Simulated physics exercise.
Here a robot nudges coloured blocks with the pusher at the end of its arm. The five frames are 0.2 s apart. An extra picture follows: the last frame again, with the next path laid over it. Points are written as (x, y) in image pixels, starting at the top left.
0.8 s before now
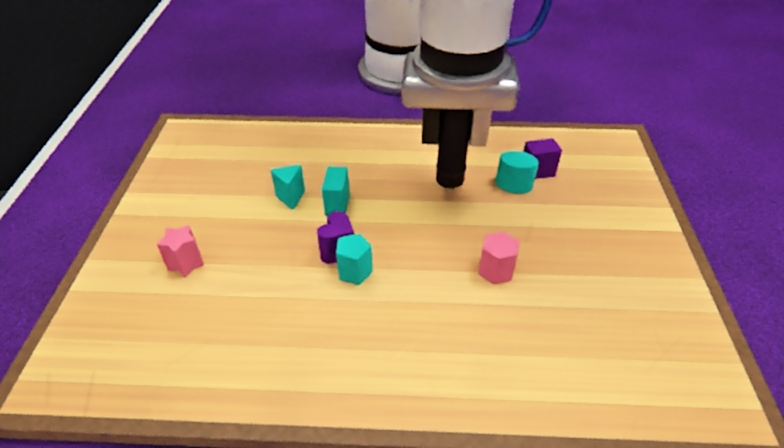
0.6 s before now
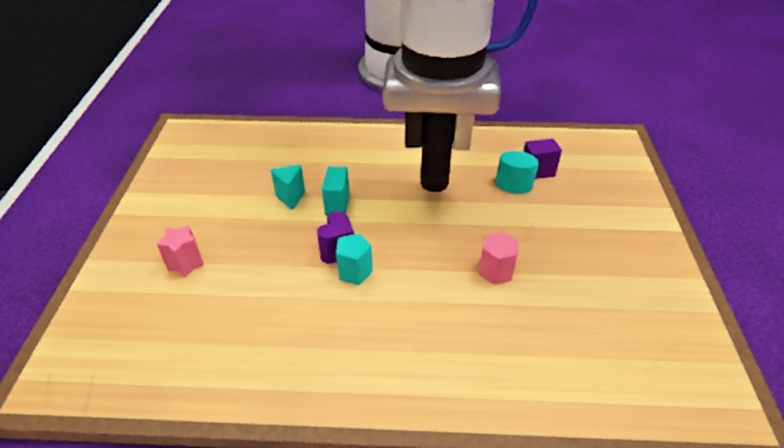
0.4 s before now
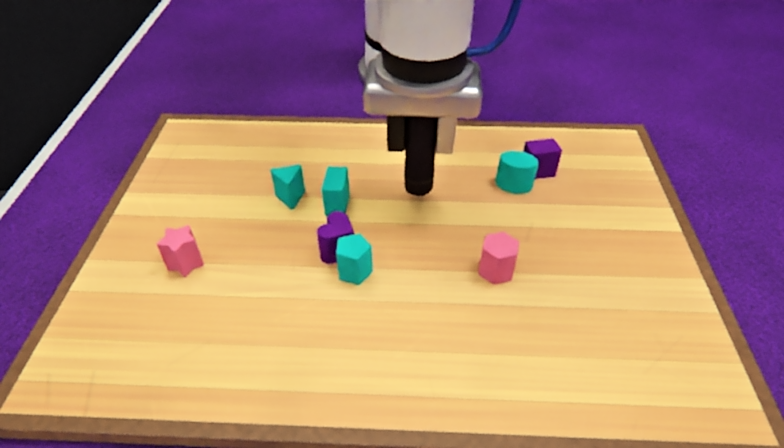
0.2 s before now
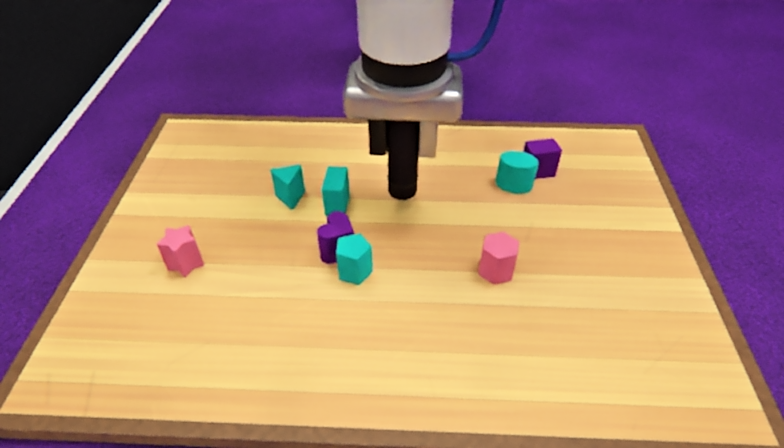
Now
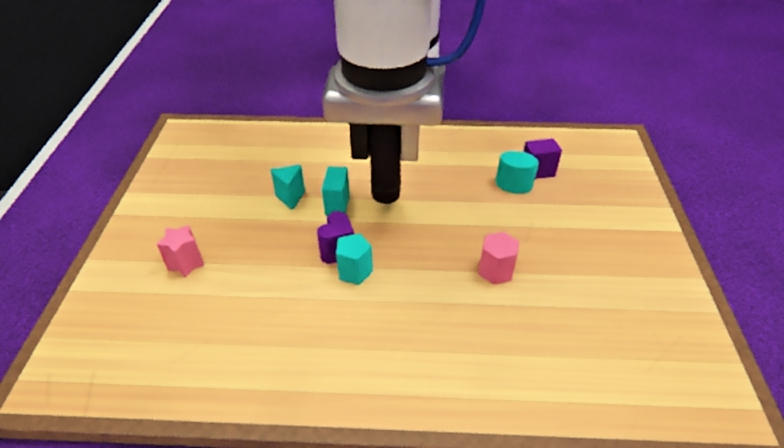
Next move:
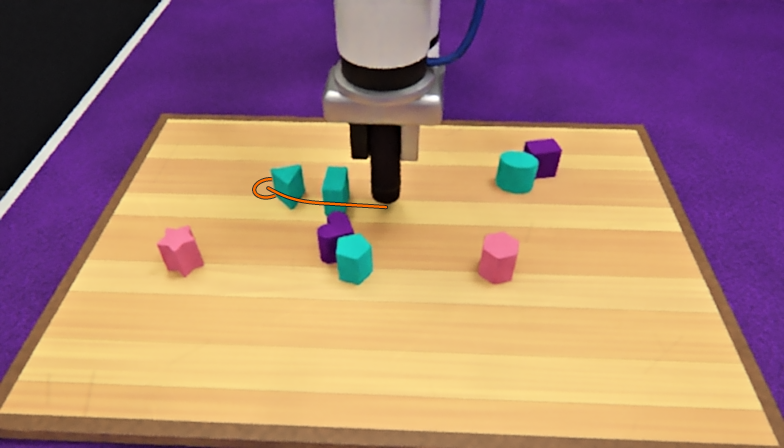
A robot arm with a black pusher hangs over a light wooden board on a purple surface, seen from above at a slant by a still camera. Turquoise, purple and pink blocks lie scattered about, with a pink star at left, a turquoise and purple cluster near the middle, and a turquoise cylinder beside a purple block at upper right. The arm slides steadily leftward and slightly nearer, while every block stays still.
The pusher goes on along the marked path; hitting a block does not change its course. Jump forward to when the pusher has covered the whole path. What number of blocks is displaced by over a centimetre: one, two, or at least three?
My forecast: 2.
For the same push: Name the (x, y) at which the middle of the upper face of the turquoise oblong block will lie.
Somewhere near (237, 162).
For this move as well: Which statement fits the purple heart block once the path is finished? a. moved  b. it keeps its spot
b
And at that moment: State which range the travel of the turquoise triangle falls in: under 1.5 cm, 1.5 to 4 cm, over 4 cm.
Its displacement is above 4 cm.
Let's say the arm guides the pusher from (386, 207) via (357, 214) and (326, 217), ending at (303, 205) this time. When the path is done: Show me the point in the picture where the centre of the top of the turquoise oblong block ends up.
Around pixel (308, 163).
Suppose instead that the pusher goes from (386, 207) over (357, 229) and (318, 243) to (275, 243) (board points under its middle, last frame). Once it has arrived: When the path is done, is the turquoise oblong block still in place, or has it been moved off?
Its place stays the same.
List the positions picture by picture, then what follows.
The first picture shows pusher's lower end at (450, 181); turquoise triangle at (286, 172); turquoise oblong block at (335, 178); purple heart block at (336, 225).
The second picture shows pusher at (435, 184); blocks still.
The third picture shows pusher at (419, 188); blocks still.
The fourth picture shows pusher at (403, 192); blocks still.
The fifth picture shows pusher at (386, 195); turquoise triangle at (286, 172); turquoise oblong block at (335, 178); purple heart block at (336, 225).
Drawn move, from (386, 207) via (323, 203), ending at (268, 188).
On the path given first. One third of the way, pusher at (343, 193); turquoise oblong block at (316, 176).
Two thirds of the way, pusher at (300, 189); turquoise triangle at (255, 168); turquoise oblong block at (273, 172).
At the end, pusher at (266, 176); turquoise triangle at (217, 164), turned 25° anticlockwise; turquoise oblong block at (237, 162), turned 15° anticlockwise; purple heart block still.
